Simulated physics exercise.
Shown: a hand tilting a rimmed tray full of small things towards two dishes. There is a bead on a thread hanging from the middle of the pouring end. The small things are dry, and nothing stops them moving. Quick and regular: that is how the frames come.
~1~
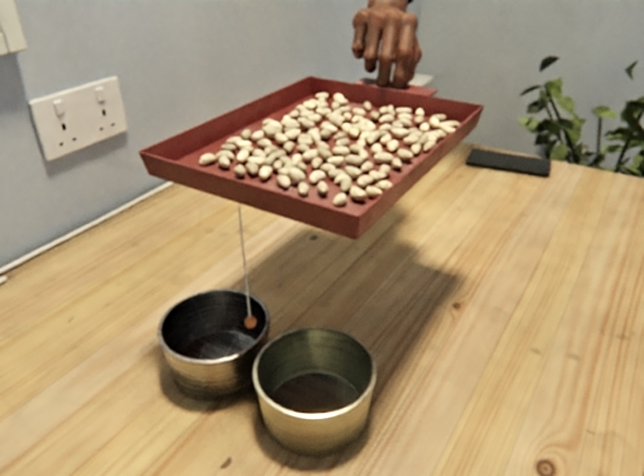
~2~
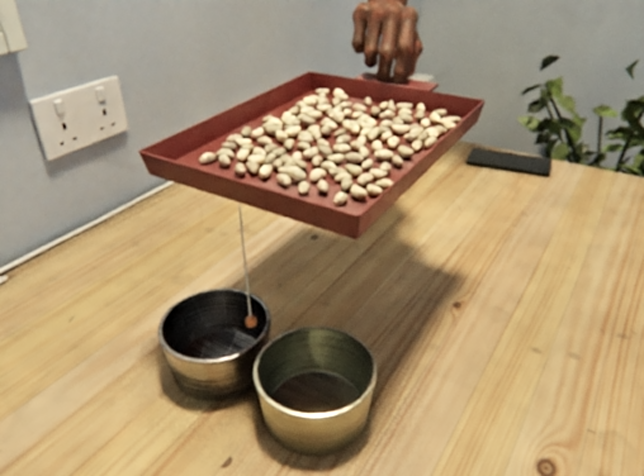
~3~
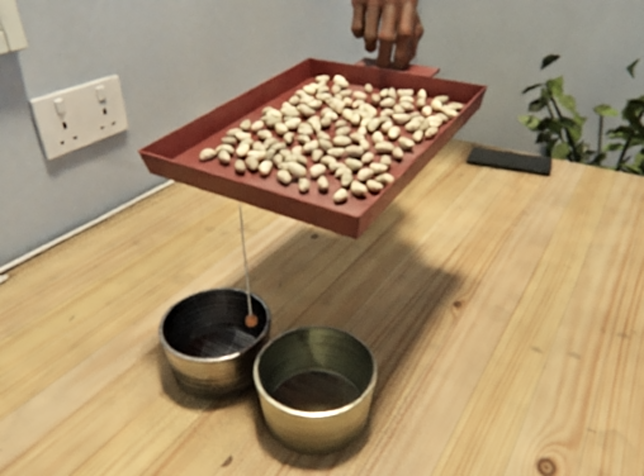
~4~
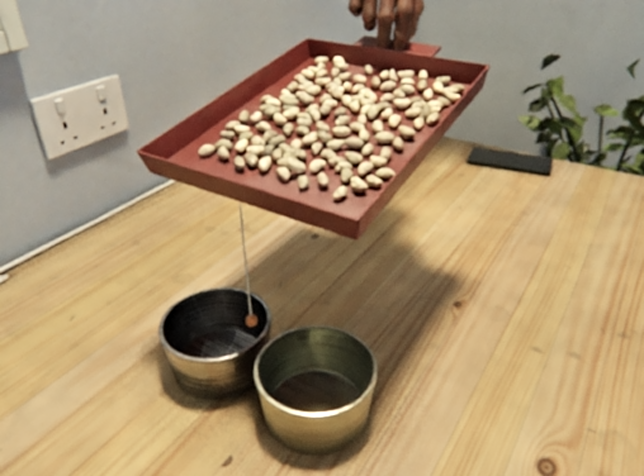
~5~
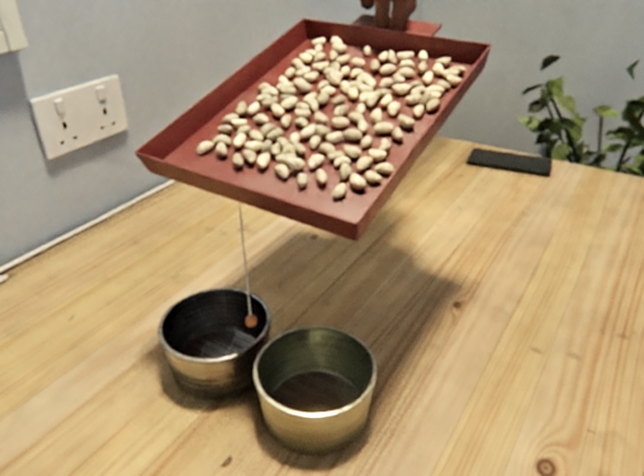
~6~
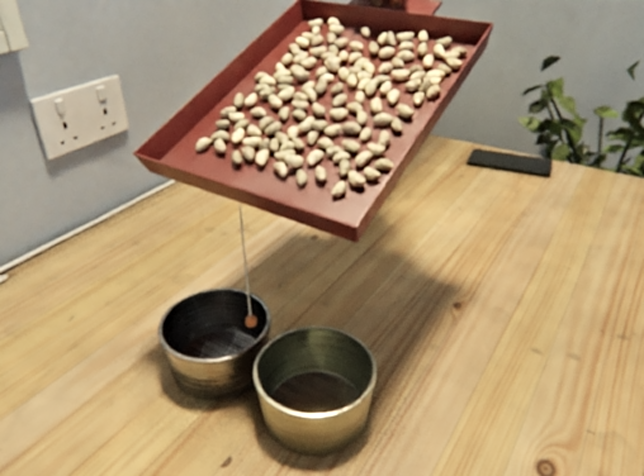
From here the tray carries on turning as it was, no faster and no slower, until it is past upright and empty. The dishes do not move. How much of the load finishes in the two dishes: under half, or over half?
Under half.
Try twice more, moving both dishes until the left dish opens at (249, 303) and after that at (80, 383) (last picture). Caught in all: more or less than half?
First try: A minority; second try: A minority.
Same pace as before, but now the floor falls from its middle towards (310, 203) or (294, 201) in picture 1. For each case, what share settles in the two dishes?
Case one near 60 %; case two near 50 %.
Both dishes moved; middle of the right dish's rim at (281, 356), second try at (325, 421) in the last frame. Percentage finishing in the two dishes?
The first gives 10 %, the second 60 %.
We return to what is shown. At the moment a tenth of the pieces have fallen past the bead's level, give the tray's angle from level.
Somewhere near 95°.
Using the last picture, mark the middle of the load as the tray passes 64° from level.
Somewhere around pixel (261, 144) in the last picture.
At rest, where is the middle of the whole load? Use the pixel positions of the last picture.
(195, 458).
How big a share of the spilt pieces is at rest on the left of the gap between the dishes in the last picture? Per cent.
It works out to some 80 per cent.
Soon after the last picture, tray tipped steeply; all on the tray.
A little later, tray tipped past a quarter turn; most on the tray; a stray few in the right dish; a small part outside both; a stray few in the air.
Later still, tray tipped past a quarter turn; a small part in the right dish; a stray few in the left dish; most outside both.
At rest, tray tipped past a quarter turn; a small part in the right dish; a stray few in the left dish; most outside both.
